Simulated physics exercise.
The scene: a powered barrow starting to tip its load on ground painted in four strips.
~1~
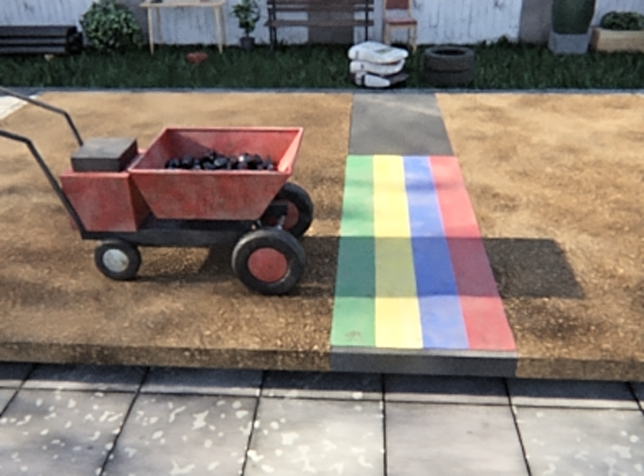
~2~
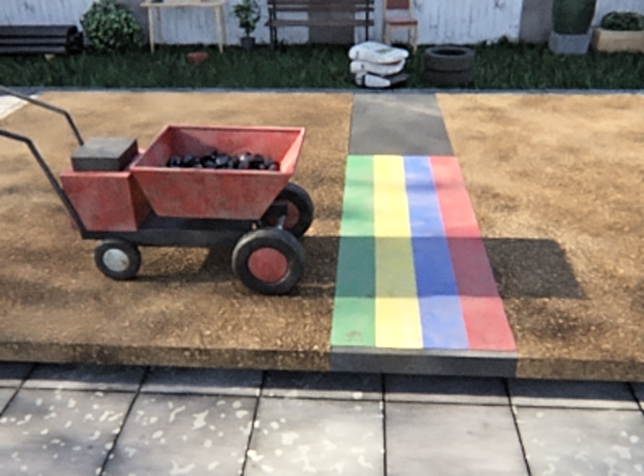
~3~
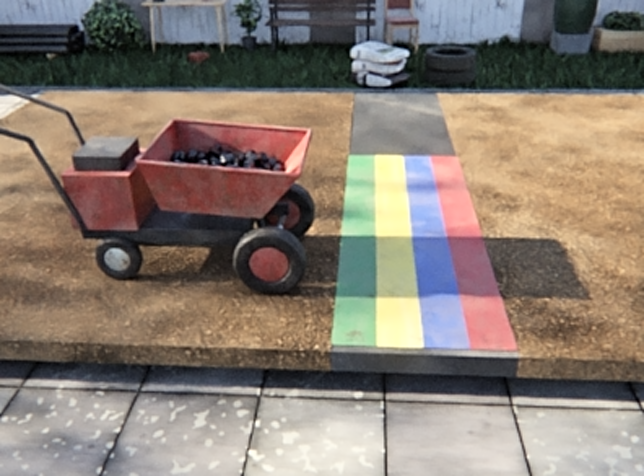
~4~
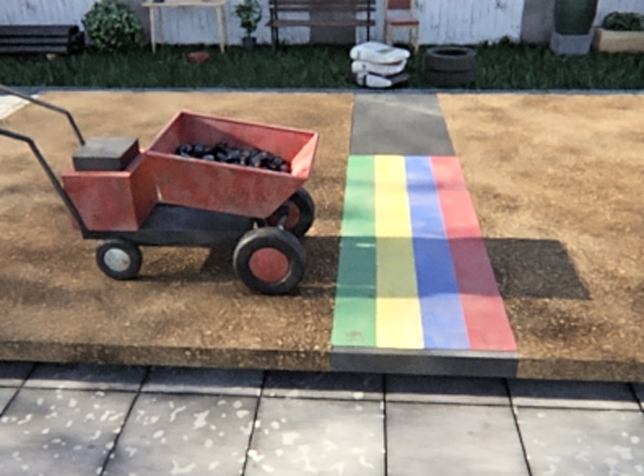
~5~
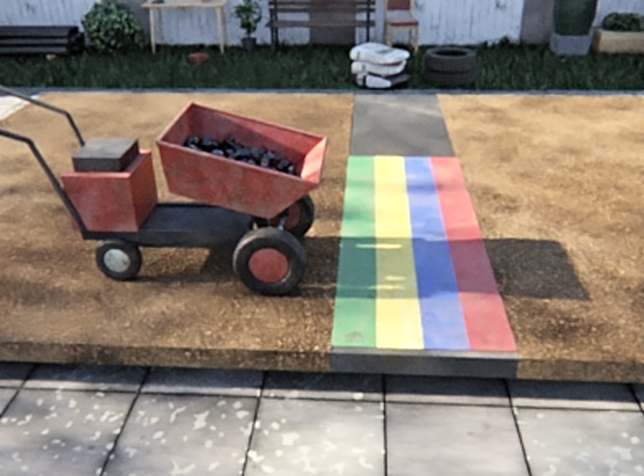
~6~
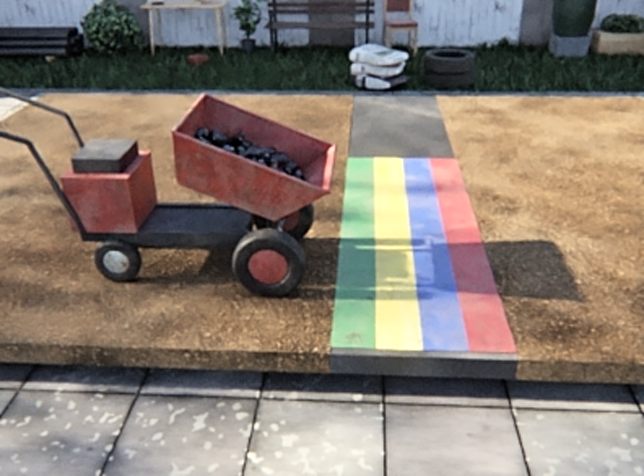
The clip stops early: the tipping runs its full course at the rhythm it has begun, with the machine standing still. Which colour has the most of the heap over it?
The yellow strip carries the most.
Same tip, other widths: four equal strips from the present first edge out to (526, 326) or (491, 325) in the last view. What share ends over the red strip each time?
Near 0 % and 10 %.
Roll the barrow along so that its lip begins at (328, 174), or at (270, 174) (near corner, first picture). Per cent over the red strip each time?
About 20 and 10 per cent.
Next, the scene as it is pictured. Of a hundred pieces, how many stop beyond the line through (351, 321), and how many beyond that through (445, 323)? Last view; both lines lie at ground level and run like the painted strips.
The first gives 90 %, the second 20 %.
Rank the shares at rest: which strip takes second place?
Next in line is that blue strip.
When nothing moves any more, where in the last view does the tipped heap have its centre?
Near (399, 263).
Just after the last frame, skip tipped steeply; every one in the skip.
A moment on, skip tipped right over; the larger part in the skip; roughly a quarter over the yellow strip; just a few over the blue strip.
Further on, skip tipped right over; roughly a quarter in the skip; about a tenth over the green strip; roughly half over the yellow strip; roughly a quarter over the blue strip; about a tenth over the red strip; just a few off the paint.
When it is over, skip tipped right over; about a tenth in the skip; about a tenth over the green strip; roughly half over the yellow strip; roughly a quarter over the blue strip; about a tenth over the red strip; just a few off the paint.
